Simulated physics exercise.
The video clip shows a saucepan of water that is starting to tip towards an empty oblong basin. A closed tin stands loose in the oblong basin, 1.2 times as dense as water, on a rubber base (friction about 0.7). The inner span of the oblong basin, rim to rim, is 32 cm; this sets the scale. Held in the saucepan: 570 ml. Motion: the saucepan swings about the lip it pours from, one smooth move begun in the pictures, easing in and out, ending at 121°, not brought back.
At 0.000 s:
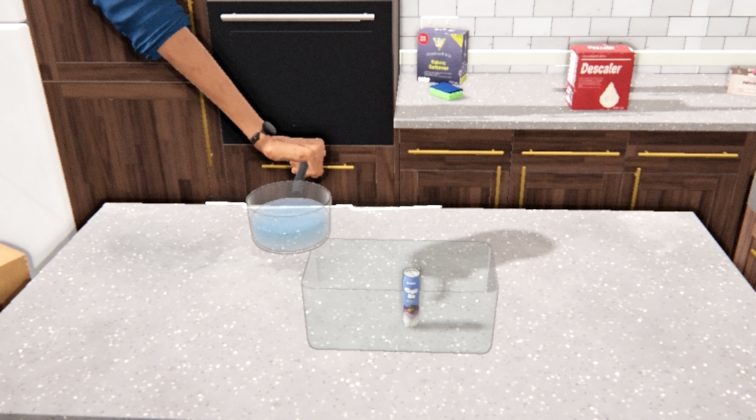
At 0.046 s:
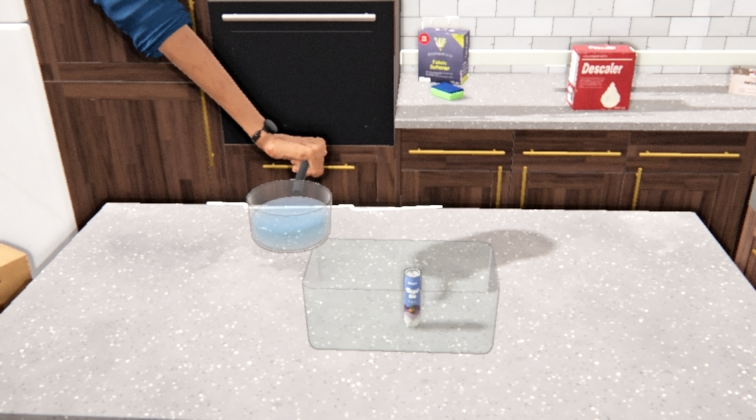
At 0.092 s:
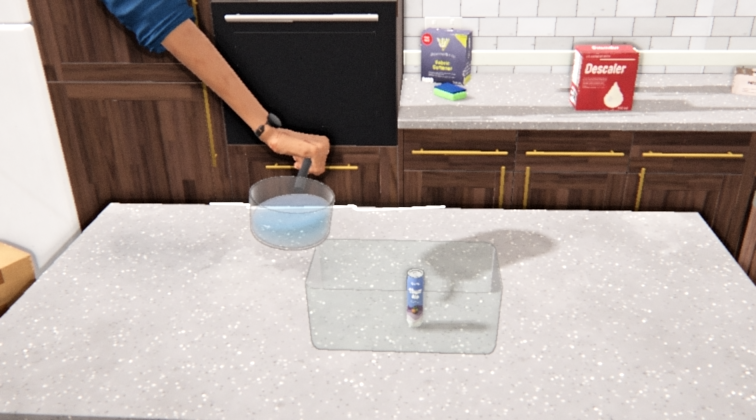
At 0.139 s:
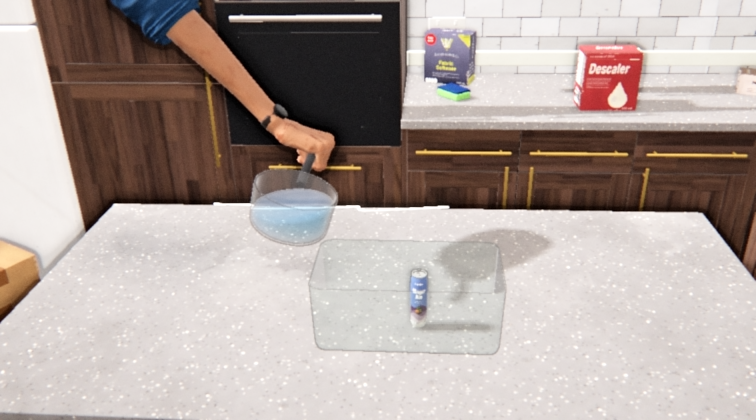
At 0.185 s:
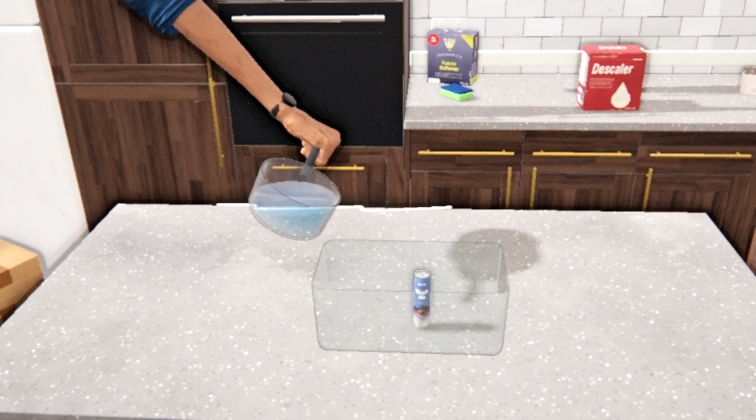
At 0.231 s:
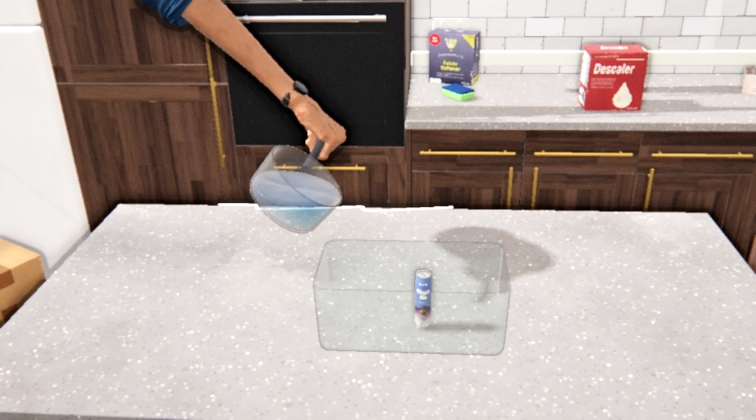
A hand tilts a clear saucepan of blue water toward a basin holding a small tin.
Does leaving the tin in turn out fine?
It gets tipped over.
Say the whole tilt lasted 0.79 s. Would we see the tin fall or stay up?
In that case the tin overturns.
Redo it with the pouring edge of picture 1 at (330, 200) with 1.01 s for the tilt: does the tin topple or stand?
After that, the tin overturns.
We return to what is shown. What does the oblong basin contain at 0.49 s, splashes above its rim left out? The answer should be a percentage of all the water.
About 6 per cent.
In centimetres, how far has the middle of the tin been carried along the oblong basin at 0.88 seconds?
Measured centre to centre, about 8 cm.
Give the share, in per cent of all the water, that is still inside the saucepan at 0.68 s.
Close to 0 percent of the whole amount.
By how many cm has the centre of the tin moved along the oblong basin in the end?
Looks like roughly 8.5 cm in total.
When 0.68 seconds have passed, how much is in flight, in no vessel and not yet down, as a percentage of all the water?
Some 8 per cent.
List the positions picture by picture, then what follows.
Tilt 0°; pouring edge (330, 200); surface from (252, 212) to (329, 214); the oblong basin's rim runs from (308, 263) to (495, 267); the tin's top is at (412, 275), in the first frame.
Tilt 2°; pouring edge (331, 200); surface from (253, 211) to (329, 212), in the second frame.
Tilt 7°; pouring edge (333, 200); surface from (253, 209) to (331, 208), in the third frame.
Tilt 16°; pouring edge (337, 201); surface from (254, 203) to (334, 203), in the fourth frame.
Tilt 27°; pouring edge (339, 201); surface from (254, 192) to (337, 199), in the fifth frame.
Tilt 40°; pouring edge (340, 201); surface from (254, 177) to (341, 195), in the sixth frame.
After 0.49 s the tilt is 112° and 30 per cent is still to pour; the tin stands where it began.
After 0.68 s the tilt is 121° and 0 per cent is still to pour; the tin leans 29°.
After 0.88 s the tilt is 121° and 0 per cent is still to pour; the tin lies on its side.
After 1.09 s the tilt is 121° and 0 per cent is still to pour; the tin lies on its side.
In the end the tin lies on its side.
